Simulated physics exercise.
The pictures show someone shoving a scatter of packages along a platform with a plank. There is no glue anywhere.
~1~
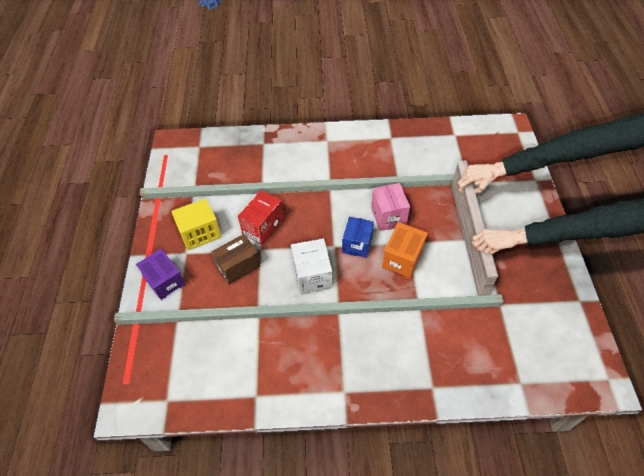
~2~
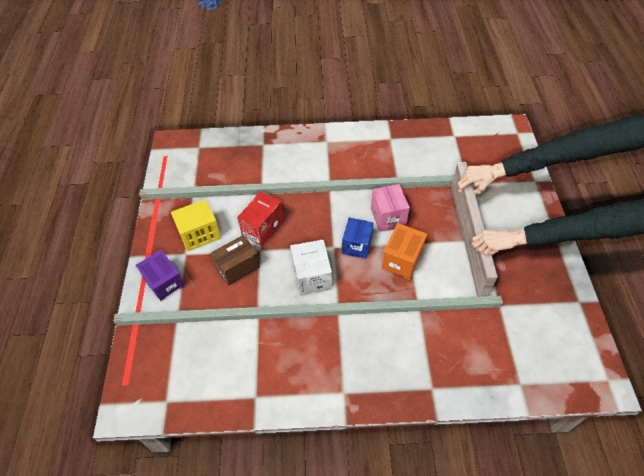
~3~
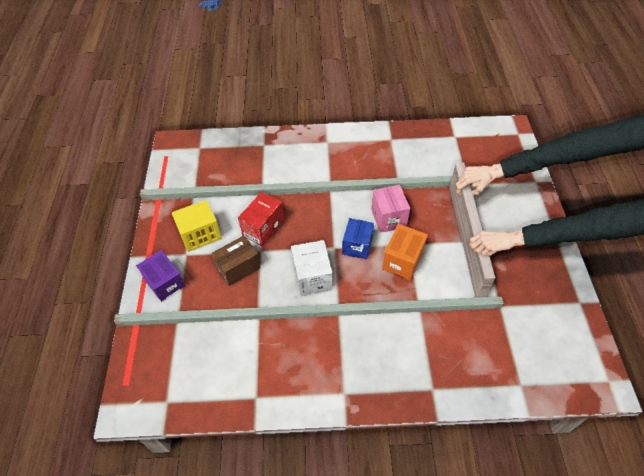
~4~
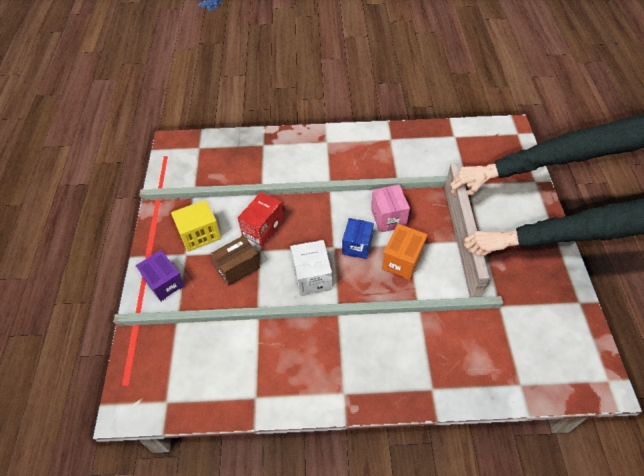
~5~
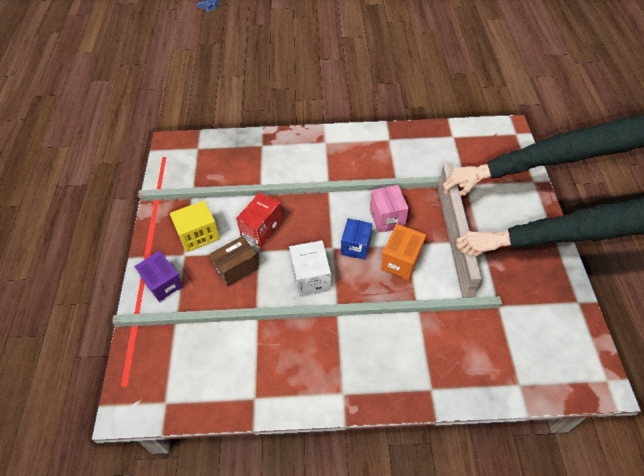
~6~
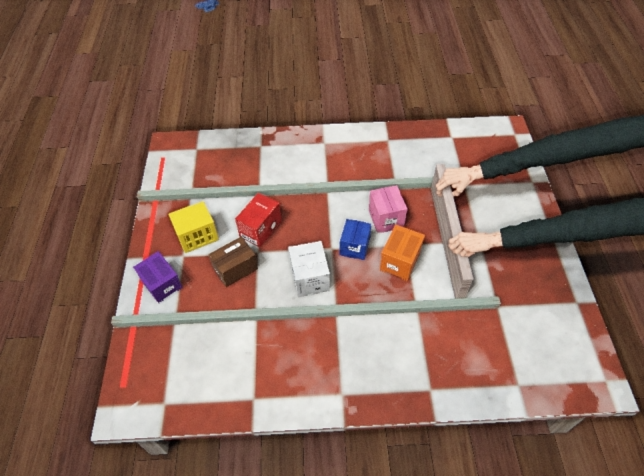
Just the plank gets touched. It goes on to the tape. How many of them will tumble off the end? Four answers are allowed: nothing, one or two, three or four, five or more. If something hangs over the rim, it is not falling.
Five or more fall off.
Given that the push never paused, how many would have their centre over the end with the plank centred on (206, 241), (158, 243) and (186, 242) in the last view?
The counts would come out as 3, 5 and 3.
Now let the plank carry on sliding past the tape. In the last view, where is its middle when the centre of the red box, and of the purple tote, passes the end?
(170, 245) and (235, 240), more or less.
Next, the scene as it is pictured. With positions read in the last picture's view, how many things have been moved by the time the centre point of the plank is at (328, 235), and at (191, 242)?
First position 4; second position 8.
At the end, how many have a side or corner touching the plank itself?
3 of them.
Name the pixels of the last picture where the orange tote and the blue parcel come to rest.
In order, first (121, 275), then (126, 244).
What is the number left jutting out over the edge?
I count 3 overhanging.
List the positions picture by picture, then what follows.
In the first frame, purple tote (161, 275); yellow crate (197, 225); brown parcel (236, 259); plank (472, 226); tape (149, 253).
In the second frame, yellow crate (197, 226); red box (261, 219).
In the third frame, brown parcel (237, 261); orange tote (404, 253).
In the fourth frame, purple tote (161, 276); blue parcel (358, 239).
In the fifth frame, yellow crate (196, 227); white box (310, 269).
In the sixth frame, purple tote (158, 277); yellow crate (194, 227); brown parcel (234, 262); plank (450, 229); tape (146, 255).
Soon after, none off yet; purple tote at rest near (158, 277); yellow crate at rest near (194, 227); brown parcel at rest near (234, 262).
Then, none off yet; purple tote at rest near (157, 278); yellow crate moved a little near (186, 228); brown parcel moved about its own width near (191, 262).
Further on, one off so far; purple tote on the ground near (97, 335); yellow crate tipped a little near (118, 226); brown parcel moved well along near (111, 268).
At rest, the number that fall off is five or more; fallen, white box, red box, brown parcel, yellow crate and purple tote.
